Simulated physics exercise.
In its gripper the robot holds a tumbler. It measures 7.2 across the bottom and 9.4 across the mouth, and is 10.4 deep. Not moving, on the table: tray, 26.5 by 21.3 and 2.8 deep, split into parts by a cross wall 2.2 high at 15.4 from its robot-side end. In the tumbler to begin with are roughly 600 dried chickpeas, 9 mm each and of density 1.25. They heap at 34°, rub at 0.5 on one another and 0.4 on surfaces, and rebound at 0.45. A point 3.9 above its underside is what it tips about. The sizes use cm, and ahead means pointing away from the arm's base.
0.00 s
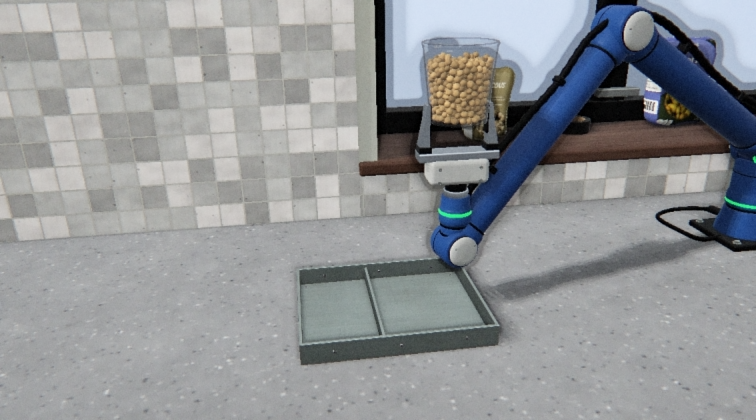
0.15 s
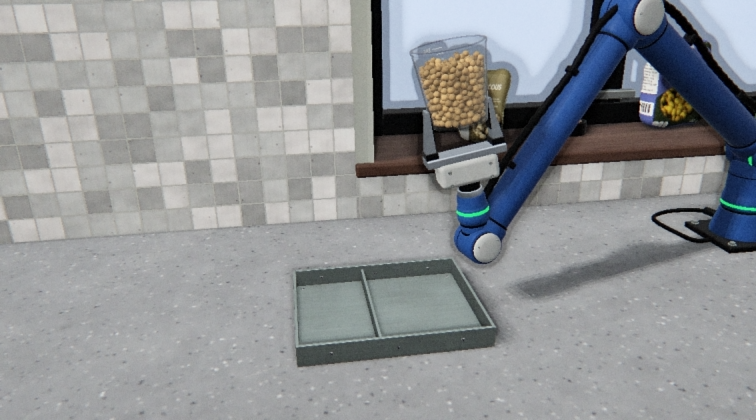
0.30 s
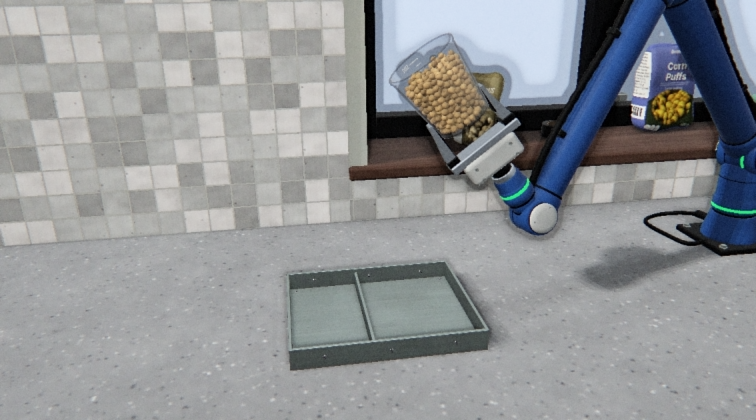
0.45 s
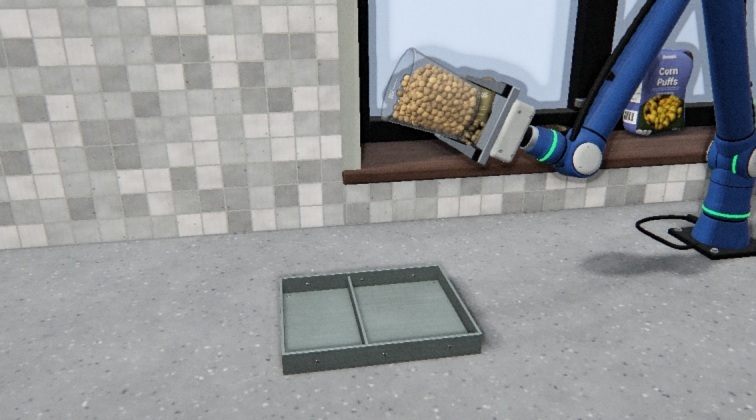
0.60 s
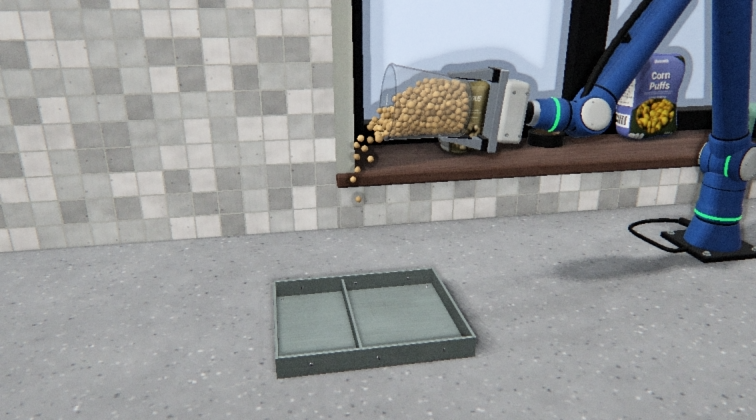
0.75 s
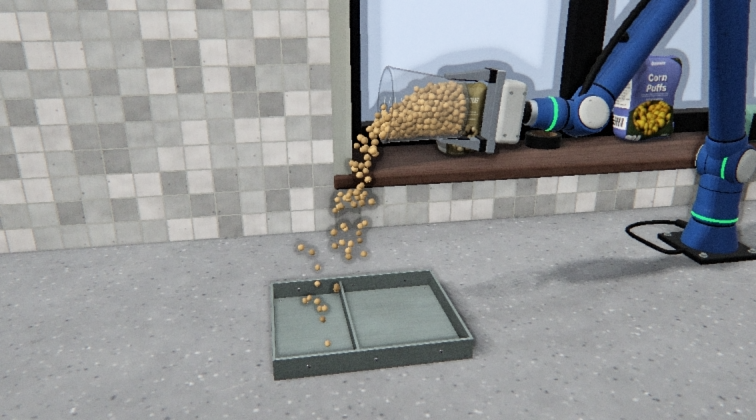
Blue robot arm tilting a clear tumbler of chickpeas leftward, the chickpeas pouring over its rim toward a grey divided tray.
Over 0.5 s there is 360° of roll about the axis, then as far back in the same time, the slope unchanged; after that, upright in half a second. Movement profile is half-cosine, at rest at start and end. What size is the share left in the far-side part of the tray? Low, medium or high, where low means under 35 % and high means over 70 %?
Medium.
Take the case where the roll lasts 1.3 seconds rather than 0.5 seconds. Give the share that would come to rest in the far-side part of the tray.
Then roughly 55 per cent.
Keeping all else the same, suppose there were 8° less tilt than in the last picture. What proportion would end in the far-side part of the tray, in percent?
Then roughly 20 per cent.
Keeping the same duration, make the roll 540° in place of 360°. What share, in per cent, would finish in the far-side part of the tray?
I'd put it at about 40 %.
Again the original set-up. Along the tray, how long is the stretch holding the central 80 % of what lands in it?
The stretch runs close to 16 cm along the tray.
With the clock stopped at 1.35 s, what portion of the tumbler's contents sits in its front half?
45 per cent, roughly.
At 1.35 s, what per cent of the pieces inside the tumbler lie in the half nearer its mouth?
Looks like around 40 per cent to me.
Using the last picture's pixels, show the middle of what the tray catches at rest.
I'd place it near (316, 329) in the last picture.
By 1.35 s, tipped 85°, highest piece 35 above the table; 341 in the tumbler, 158 in the far-side part, 43 in the robot-side part, 6 on the table or floor, 49 in flight or on a rim.
By 1.95 s, tipped 56°, highest piece 34 above the table; 270 in the far-side part, 227 in the tumbler, 69 in the robot-side part, 13 on the table or floor, 18 in flight or on a rim.
By 2.45 s, upright, highest piece 36 above the table; 284 in the far-side part, 227 in the tumbler, 71 in the robot-side part, 15 on the table or floor.
By 3.15 s, upright, highest piece 36 above the table; 284 in the far-side part, 227 in the tumbler, 71 in the robot-side part, 15 on the table or floor.
Final count, 284 in the far-side part, 227 in the tumbler, 71 in the robot-side part, 15 on the table or floor. That is 48 % in the far-side part of the tray.
